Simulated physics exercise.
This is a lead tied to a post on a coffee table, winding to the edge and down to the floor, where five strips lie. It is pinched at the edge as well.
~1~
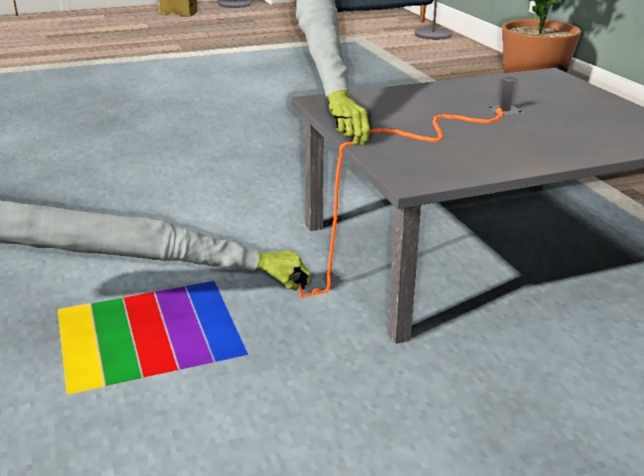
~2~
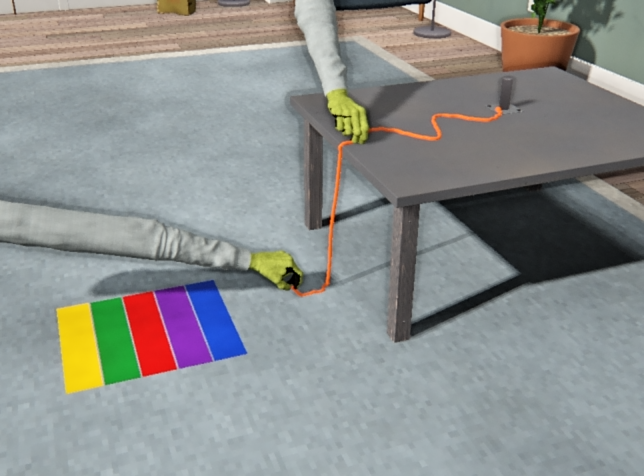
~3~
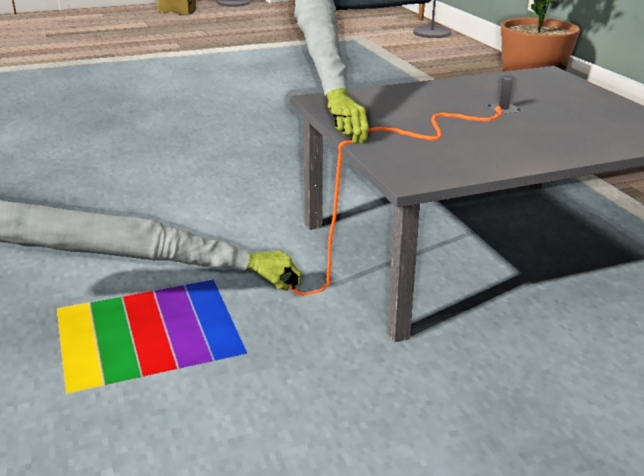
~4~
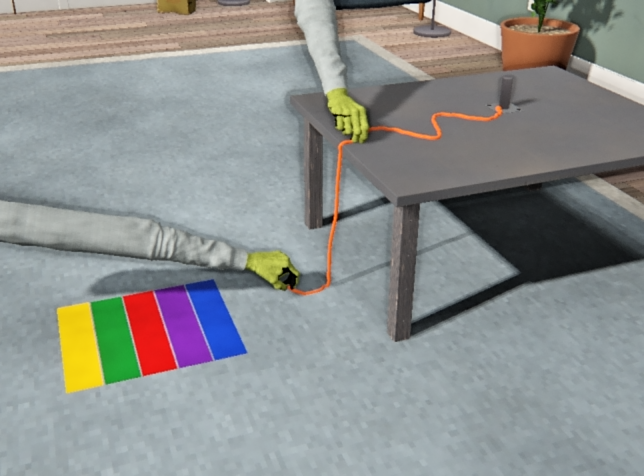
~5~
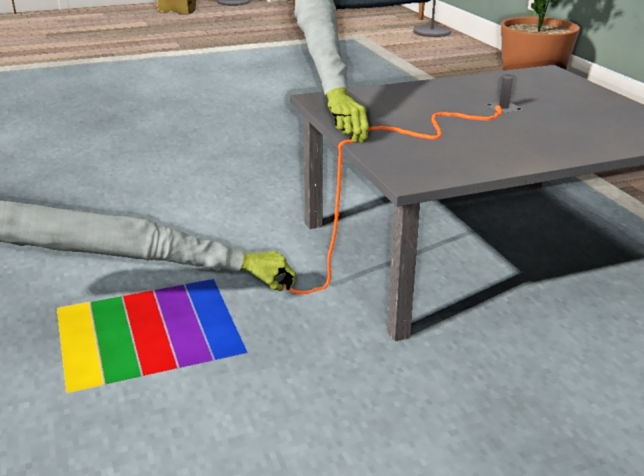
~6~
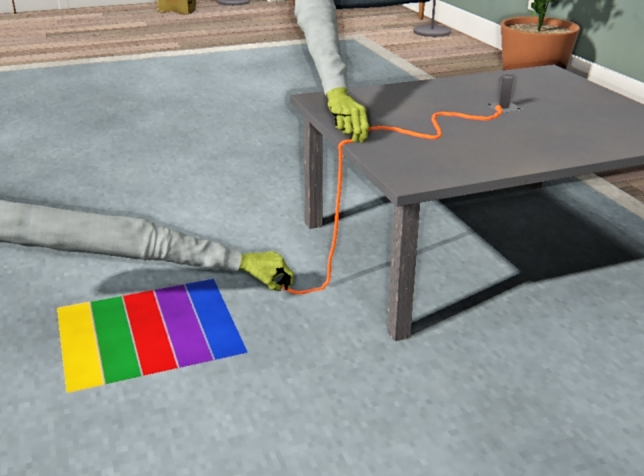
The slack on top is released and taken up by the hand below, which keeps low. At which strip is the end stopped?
It gets as far as the yellow strip.
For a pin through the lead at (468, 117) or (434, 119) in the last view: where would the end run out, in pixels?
Try by try, around (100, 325) and (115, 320).
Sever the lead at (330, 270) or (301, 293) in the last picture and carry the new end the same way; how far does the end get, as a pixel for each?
Near (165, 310) and (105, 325).
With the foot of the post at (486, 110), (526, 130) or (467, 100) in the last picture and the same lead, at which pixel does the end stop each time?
The places are (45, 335), (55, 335) and (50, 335).
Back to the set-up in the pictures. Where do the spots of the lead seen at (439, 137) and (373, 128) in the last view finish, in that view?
They go to (363, 132) and to (300, 163).
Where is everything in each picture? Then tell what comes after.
The first picture shows end (300, 287); blue (226, 343); purple (192, 350); red (156, 358); green (121, 366); yellow (83, 374).
The second picture shows end (292, 287); lead through (492, 119) (433, 120) (411, 135) (361, 141) (336, 200) (329, 270).
The third picture shows end (290, 287).
The fourth picture shows end (288, 287); lead through (492, 118) (433, 120) (411, 134) (361, 140) (337, 199) (329, 269).
The fifth picture shows end (285, 287).
The sixth picture shows end (283, 287); lead through (492, 118) (433, 119) (411, 133) (361, 139) (339, 198) (330, 269).
Early on, end near (137, 316); over red.
Midway, end near (98, 324); over green.
At the end of the slack, end near (74, 329); over yellow. The yellow one.
